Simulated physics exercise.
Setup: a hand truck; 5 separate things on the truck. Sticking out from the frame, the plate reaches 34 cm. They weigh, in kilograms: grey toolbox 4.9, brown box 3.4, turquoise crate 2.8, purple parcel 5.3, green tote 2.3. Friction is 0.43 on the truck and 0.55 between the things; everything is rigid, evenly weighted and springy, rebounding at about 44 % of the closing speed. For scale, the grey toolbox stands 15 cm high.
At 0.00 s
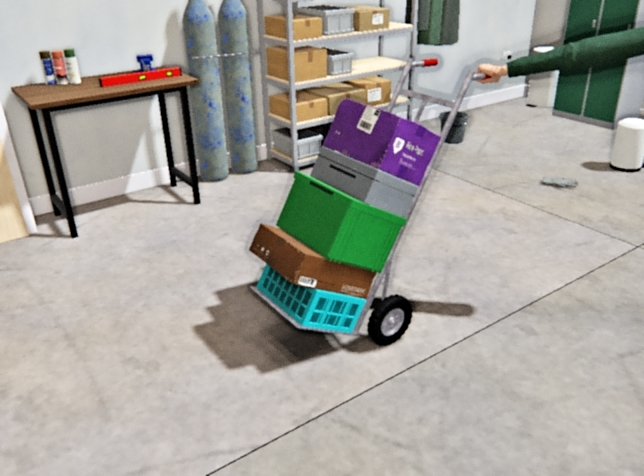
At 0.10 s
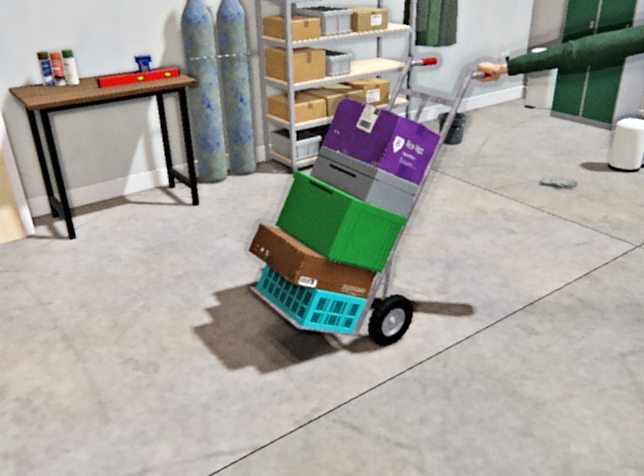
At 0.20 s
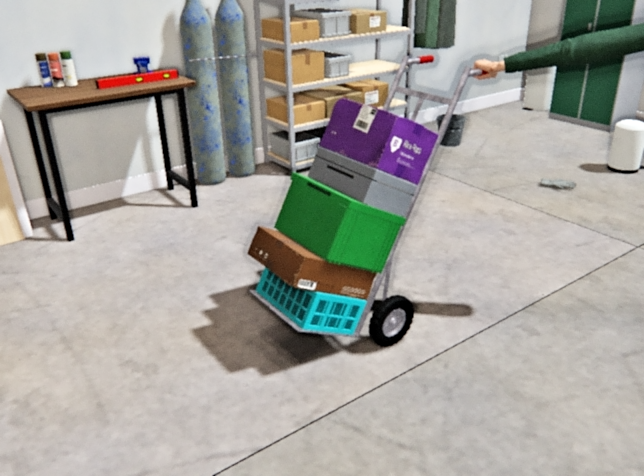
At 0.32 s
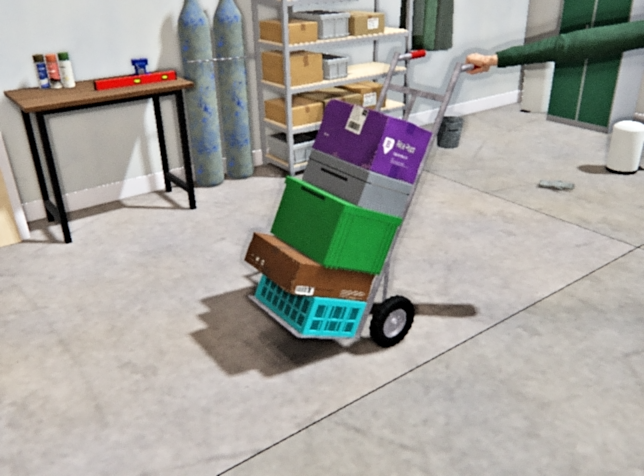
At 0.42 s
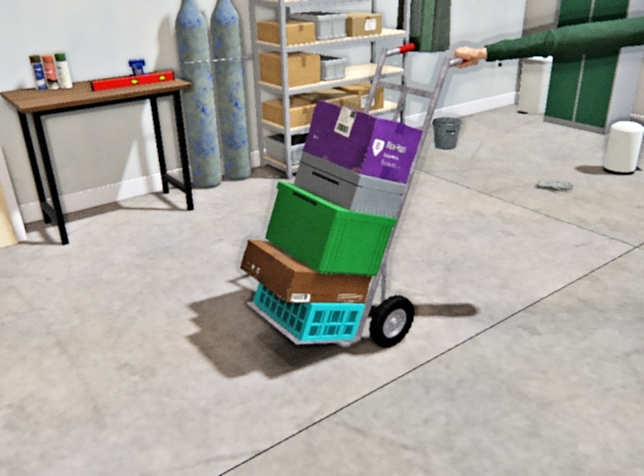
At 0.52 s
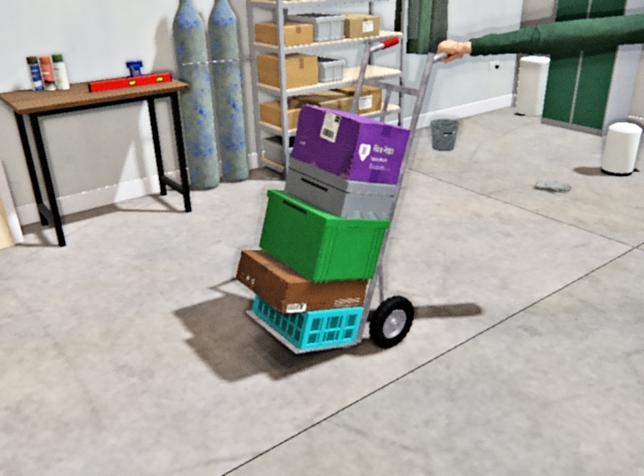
At first, a green-sleeved arm at the right grips the handle of a hand truck leaning well back, stacked with a turquoise crate, brown box, green tote, grey toolbox and purple parcel. The hand then moves gradually left, tilting the loaded truck partway toward upright while its wheels stay in place.
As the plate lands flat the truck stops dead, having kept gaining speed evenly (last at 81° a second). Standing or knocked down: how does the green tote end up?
Standing.
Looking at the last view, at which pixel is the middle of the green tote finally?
In the end it sits at around (300, 258).
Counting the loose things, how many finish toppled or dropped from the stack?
The count comes out at 0.
Around 0.92 s, truck upright; green tote tipped 5° against what carries it near (293, 258); purple parcel tipped 5° against what carries it; grey toolbox tipped 5° against what carries it.
Around 1.32 s, truck upright; green tote tipped 4° against what carries it near (294, 258); purple parcel tipped 4° against what carries it; grey toolbox tipped 4° against what carries it.
Finally (2.0 s), all 5 still in place (within 10 cm). Final places as that camera would see them, green tote near (300, 258).
